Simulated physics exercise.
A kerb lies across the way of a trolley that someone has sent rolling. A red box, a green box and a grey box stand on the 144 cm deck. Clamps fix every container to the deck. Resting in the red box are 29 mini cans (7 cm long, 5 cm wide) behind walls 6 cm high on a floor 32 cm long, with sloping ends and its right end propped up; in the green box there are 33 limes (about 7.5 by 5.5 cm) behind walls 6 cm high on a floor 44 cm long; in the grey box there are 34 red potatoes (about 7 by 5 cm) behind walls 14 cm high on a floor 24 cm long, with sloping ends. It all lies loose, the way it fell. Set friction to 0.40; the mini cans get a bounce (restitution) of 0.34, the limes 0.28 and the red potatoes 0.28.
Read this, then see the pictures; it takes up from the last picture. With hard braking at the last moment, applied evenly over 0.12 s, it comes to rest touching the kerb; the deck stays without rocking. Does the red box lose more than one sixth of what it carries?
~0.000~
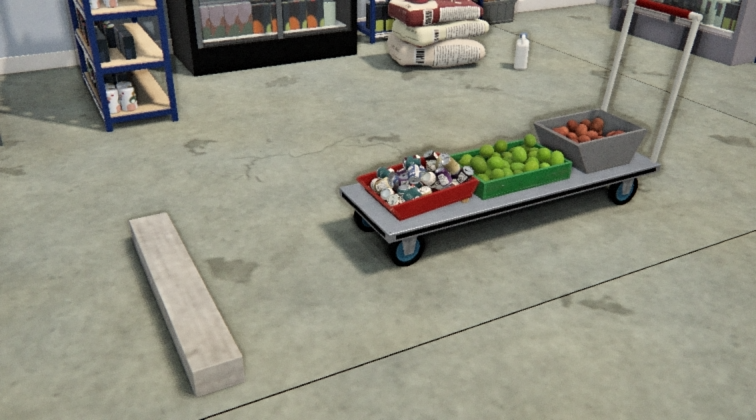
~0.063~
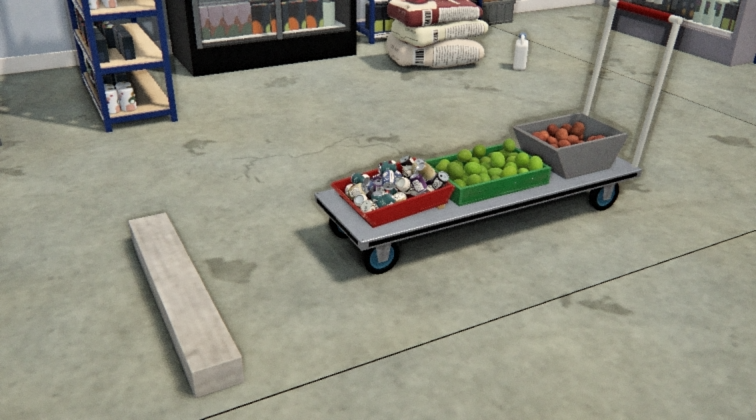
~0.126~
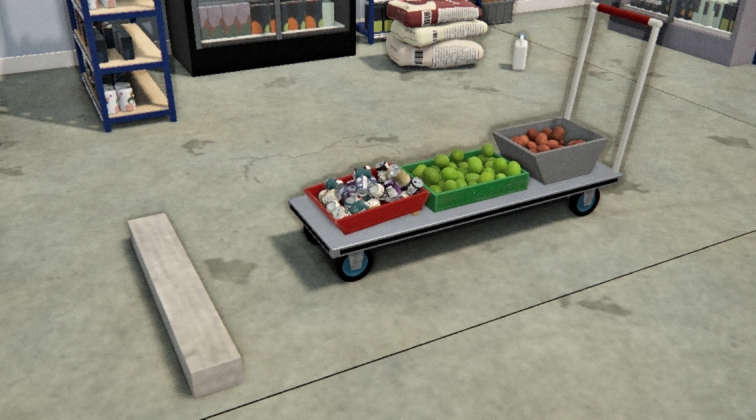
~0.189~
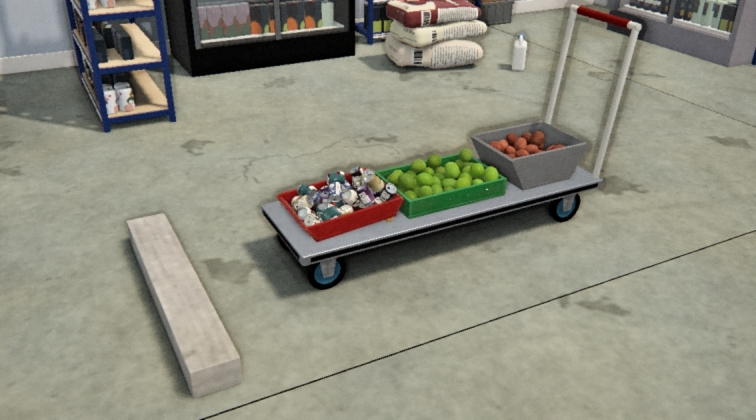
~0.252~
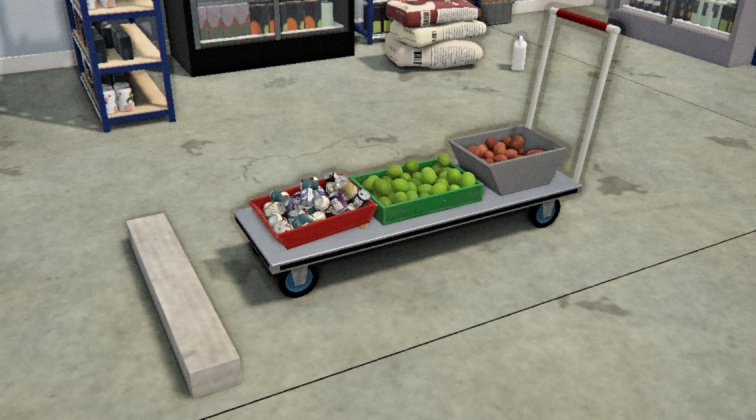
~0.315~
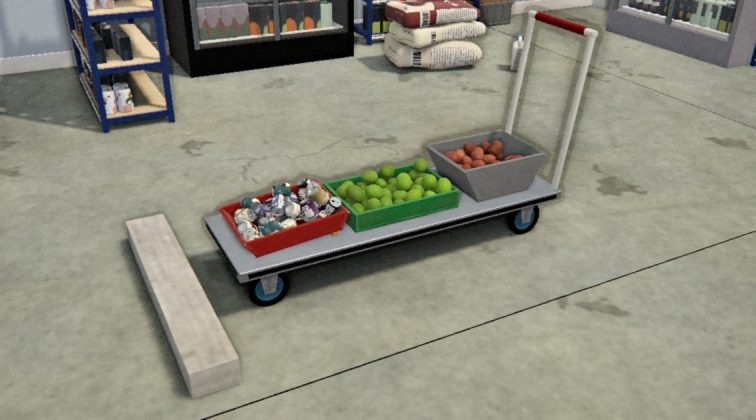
Yes.
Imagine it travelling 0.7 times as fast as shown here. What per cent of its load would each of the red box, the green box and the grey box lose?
In that case the red box sheds 0 per cent, the green box 0 per cent and the grey box 0 per cent.
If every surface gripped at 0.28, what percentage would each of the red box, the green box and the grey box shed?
Red box 40%, green box 0%, grey box 0%.
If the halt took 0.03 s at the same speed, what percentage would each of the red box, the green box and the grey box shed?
Red box 30 %, green box 10 %, grey box 0 %.
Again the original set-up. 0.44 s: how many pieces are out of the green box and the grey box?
The green box is at about 0 and the grey box at about 0.
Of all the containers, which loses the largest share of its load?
The red box is the one.
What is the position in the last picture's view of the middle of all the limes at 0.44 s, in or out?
They're centred near (361, 201).
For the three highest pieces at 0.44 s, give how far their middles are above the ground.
Close to 34 cm, on average.
After 0.34 s, the brake bites.
After 0.44 s, the red box has all 29, the green box has all 33 and the grey box has all 34.
After 0.56 s, the red box is down by 5 of 29, the green box is down by 1 of 33 and the grey box has all 34.
After 0.79 s, the red box is down by 8 of 29, the green box has all 33 and the grey box has all 34.
Final count (at 1.29 s), the red box is down by 9 of 29, the green box has all 33 and the grey box has all 34. Asked share, 9 of 29, 31 per cent.
